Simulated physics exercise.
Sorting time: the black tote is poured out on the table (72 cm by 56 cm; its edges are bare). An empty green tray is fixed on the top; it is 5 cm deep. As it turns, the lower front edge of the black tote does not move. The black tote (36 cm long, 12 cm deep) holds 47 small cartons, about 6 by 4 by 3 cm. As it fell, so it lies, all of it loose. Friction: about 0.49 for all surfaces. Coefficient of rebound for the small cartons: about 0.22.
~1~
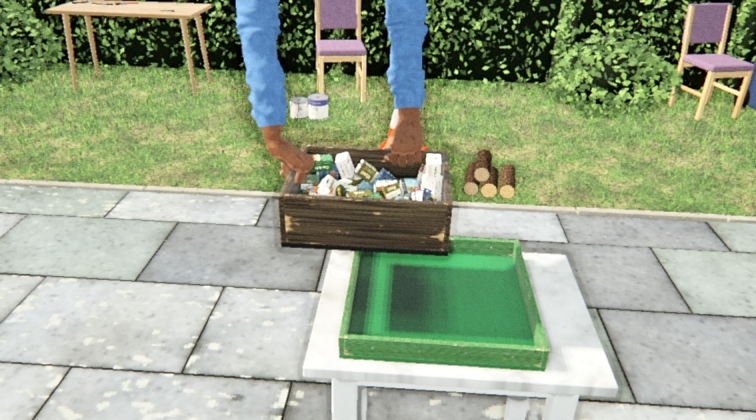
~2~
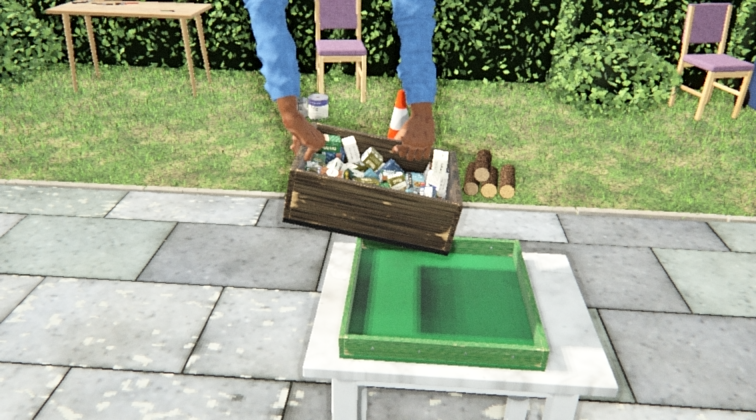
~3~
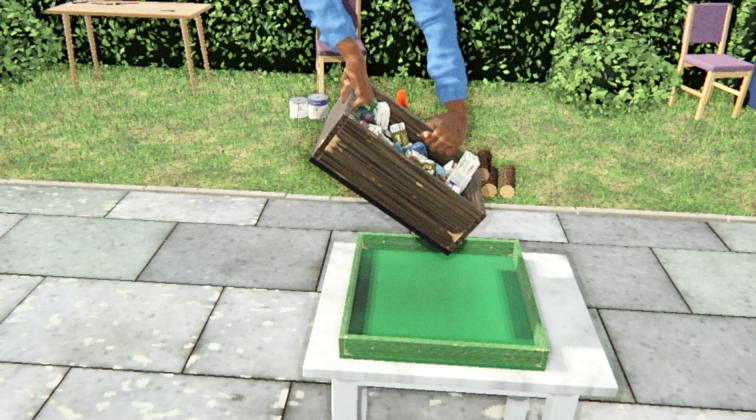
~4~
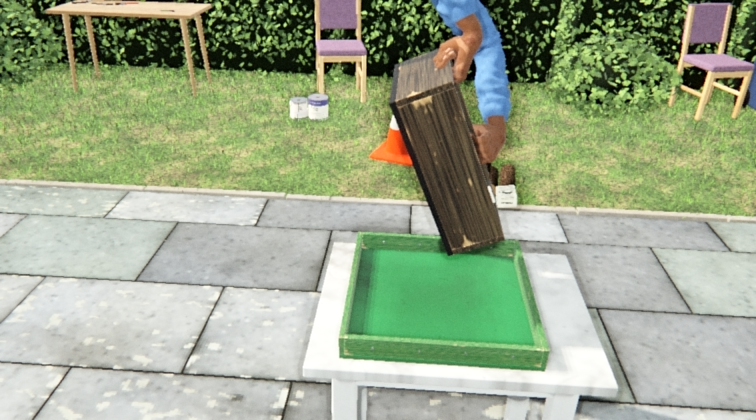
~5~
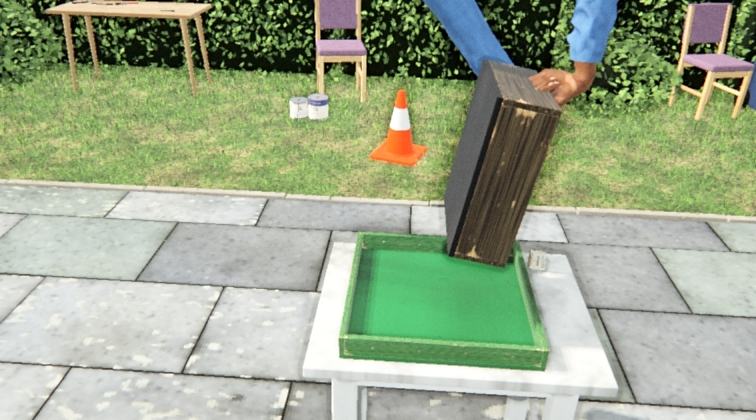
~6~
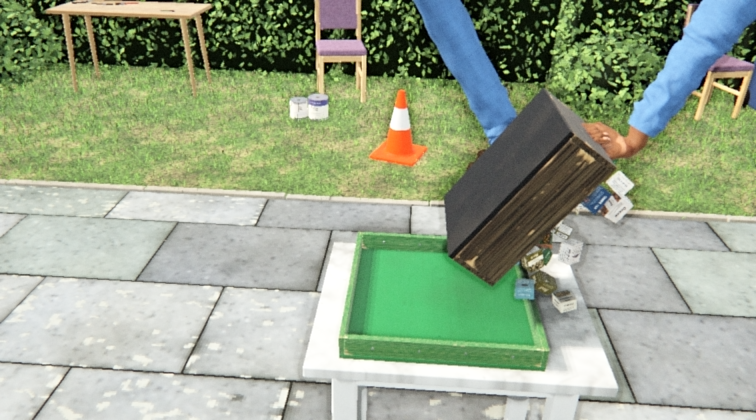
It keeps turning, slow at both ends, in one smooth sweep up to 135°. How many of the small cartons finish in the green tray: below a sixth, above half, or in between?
Expect between a sixth and a half of the load in the green tray.
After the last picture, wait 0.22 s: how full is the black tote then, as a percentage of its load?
Some 0 per cent, more or less.
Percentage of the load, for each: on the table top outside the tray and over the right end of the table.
20 and 50 %.
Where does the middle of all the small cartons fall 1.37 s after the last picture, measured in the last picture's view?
About (587, 308).
Then, 0.22 s after the last picture, tilt 135°; 12 in the green tray, 11 on the table top outside the tray, 22 over the right end of the table and 2 in the air.
Then, 0.49 s after the last picture, tilt 135°; 15 in the green tray, 9 on the table top outside the tray and 23 over the right end of the table.
Then, 0.88 s after the last picture, tilt 135°; 15 in the green tray, 9 on the table top outside the tray and 23 over the right end of the table.
Final count (1.37 s after the last picture), 15 in the green tray, 9 on the table top outside the tray and 23 over the right end of the table. Asked share, 15 of 47, 32 per cent.
